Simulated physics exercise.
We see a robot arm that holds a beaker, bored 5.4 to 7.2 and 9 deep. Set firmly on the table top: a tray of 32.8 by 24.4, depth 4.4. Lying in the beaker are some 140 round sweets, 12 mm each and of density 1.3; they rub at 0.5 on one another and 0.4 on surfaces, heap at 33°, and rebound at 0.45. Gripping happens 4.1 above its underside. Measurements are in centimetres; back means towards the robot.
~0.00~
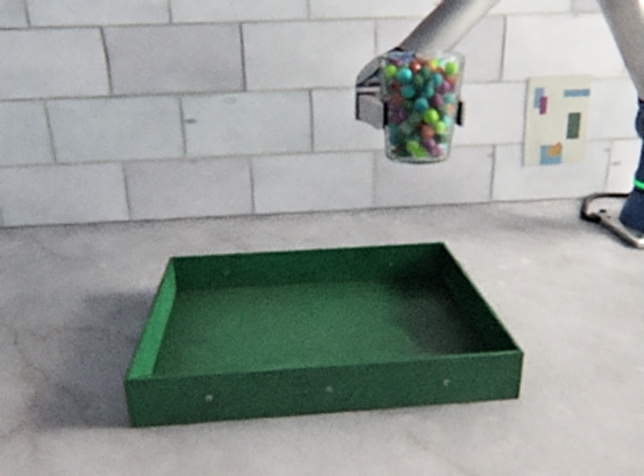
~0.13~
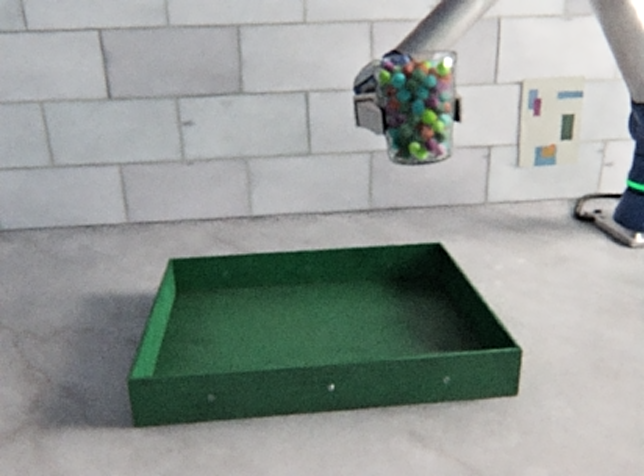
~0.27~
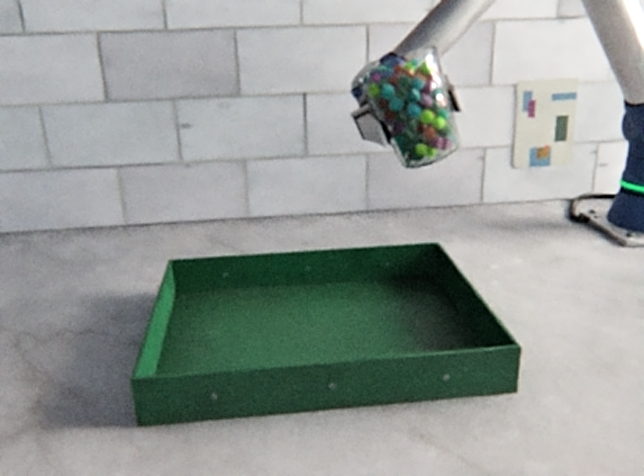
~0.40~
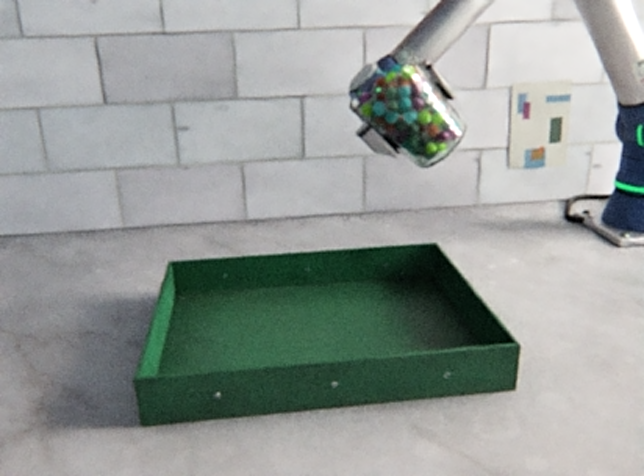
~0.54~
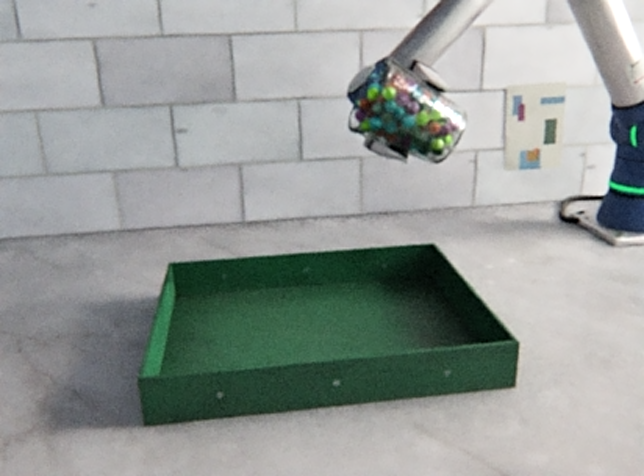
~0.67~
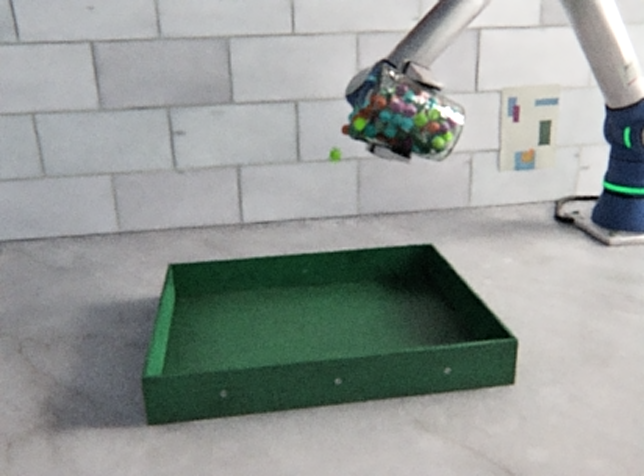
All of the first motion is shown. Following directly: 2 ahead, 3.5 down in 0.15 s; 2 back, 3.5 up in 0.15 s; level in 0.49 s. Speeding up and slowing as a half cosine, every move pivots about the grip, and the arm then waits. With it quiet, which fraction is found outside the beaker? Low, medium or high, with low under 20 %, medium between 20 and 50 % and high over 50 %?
Low.
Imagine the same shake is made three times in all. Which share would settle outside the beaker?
That change gives some 10 percent.
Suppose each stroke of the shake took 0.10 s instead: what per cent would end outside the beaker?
In that case around 10 per cent.
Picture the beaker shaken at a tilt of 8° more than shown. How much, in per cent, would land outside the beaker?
It would be near 10 per cent.
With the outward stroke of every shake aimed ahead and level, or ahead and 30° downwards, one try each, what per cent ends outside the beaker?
Near 20 and 10 percent respectively.
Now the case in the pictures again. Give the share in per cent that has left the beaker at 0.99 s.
About 5 per cent by then.
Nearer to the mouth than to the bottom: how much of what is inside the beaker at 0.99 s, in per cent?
Some 55 per cent.
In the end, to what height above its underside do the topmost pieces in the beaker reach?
Around 9.0 centimetres above the underside.
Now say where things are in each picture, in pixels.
Beaker middle at (420, 109), level; upper third of the load around (421, 79), from x 390 to 450, top at y 65; 139 in the beaker, in the first picture.
Beaker middle at (417, 110), tilted 6° forward; upper third of the load around (416, 81), from x 385 to 445, top at y 65, in the second picture.
Beaker middle at (415, 112), tilted 23° forward; upper third of the load around (409, 86), from x 375 to 450, top at y 65, in the third picture.
Beaker middle at (413, 114), tilted 44° forward; upper third of the load around (404, 92), from x 365 to 455, top at y 70, in the fourth picture.
Beaker middle at (411, 117), tilted 61° forward; upper third of the load around (401, 98), from x 360 to 455, top at y 80, in the fifth picture.
Beaker middle at (409, 118), tilted 67° forward; upper third of the load around (405, 105), from x 335 to 450, top at y 90; 138 in the beaker, 1 in flight or on a rim, in the sixth picture.
By 0.99 s, tilted 67° forward, highest piece 26 above the table; 129 in the beaker, 7 in the tray, 3 in flight or on a rim.
By 1.30 s, tilted 16° forward, highest piece 27 above the table; 129 in the beaker, 10 in the tray.
By 1.66 s, level, highest piece 28 above the table; 129 in the beaker, 10 in the tray.
By 2.71 s, level, highest piece 28 above the table; 129 in the beaker, 10 in the tray.
Final count, 129 in the beaker, 10 in the tray. That is 7 % outside the beaker.
